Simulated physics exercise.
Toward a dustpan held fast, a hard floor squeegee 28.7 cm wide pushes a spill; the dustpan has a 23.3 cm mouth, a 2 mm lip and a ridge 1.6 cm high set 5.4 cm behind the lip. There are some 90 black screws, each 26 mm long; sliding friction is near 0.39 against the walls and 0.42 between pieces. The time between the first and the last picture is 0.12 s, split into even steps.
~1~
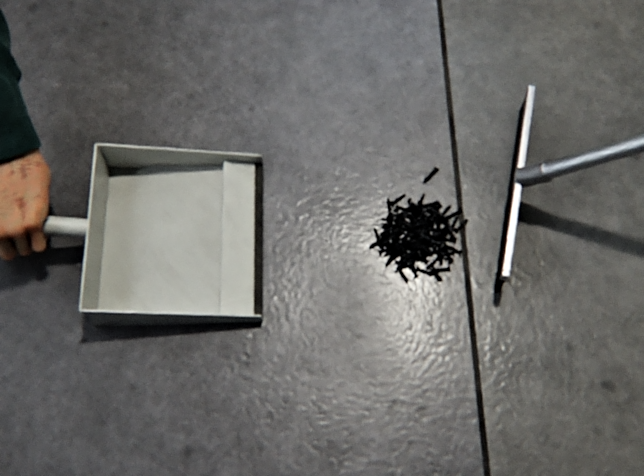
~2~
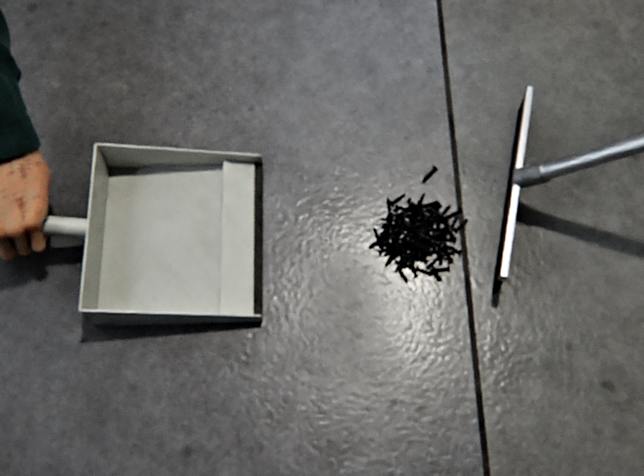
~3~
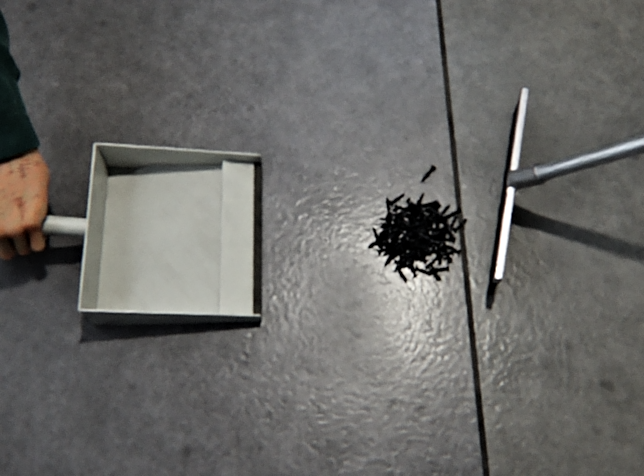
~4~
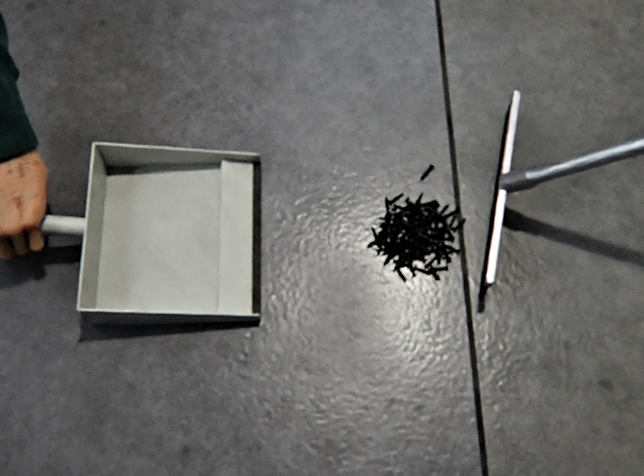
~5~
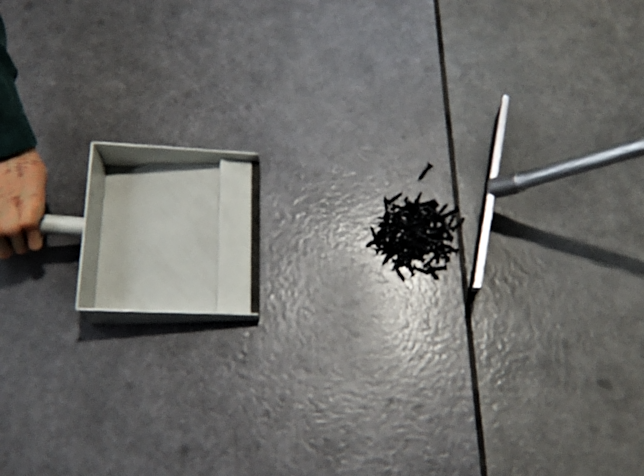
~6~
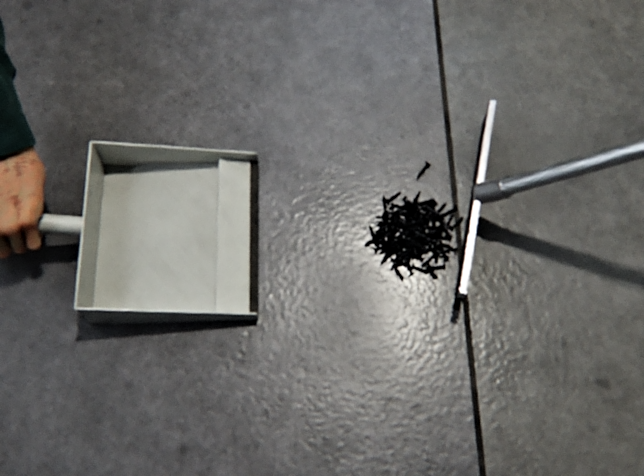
On a grey floor, a squeegee slides left to black screws while a hand holds a dustpan.
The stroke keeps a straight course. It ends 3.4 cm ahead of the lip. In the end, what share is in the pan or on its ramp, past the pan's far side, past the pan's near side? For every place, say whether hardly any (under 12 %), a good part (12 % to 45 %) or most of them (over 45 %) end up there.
One by one: Pan: A slim portion; far side: A slim portion; near side: A slim portion.
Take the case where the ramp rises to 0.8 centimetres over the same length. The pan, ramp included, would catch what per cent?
Estimate with the new ramp: Some 5 in a hundred.
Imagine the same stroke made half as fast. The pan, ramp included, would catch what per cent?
Then some 0 in a hundred.
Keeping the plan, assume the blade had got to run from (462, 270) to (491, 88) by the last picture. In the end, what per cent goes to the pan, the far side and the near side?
Per cent by place - pan 20, far side 0, near side 0.
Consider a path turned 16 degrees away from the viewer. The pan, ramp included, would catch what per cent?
15 %.
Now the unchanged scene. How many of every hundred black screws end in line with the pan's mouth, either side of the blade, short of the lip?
Share: Roughly 95 percent.
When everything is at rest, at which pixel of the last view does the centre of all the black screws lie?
Est. centre at rest: (282, 246) px.
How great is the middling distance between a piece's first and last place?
Median: Approx. 18 cm.
Then, 0.16 s after the last picture, middle of the blade 18 cm from the lip; 0 % over the lip, far side 0 %, near side 0 %.
Then, 0.27 s after the last picture, middle of the blade 10 cm from the lip; 0 % over the lip, far side 0 %, near side 0 %.
Then, 0.51 s after the last picture, middle of the blade 7 cm from the lip; 5 % over the lip, far side 0 %, near side 5 %.
In the end, pan 0 %, far side 0 %, near side 5 %, in front of the lip or behind the blade 95 %.
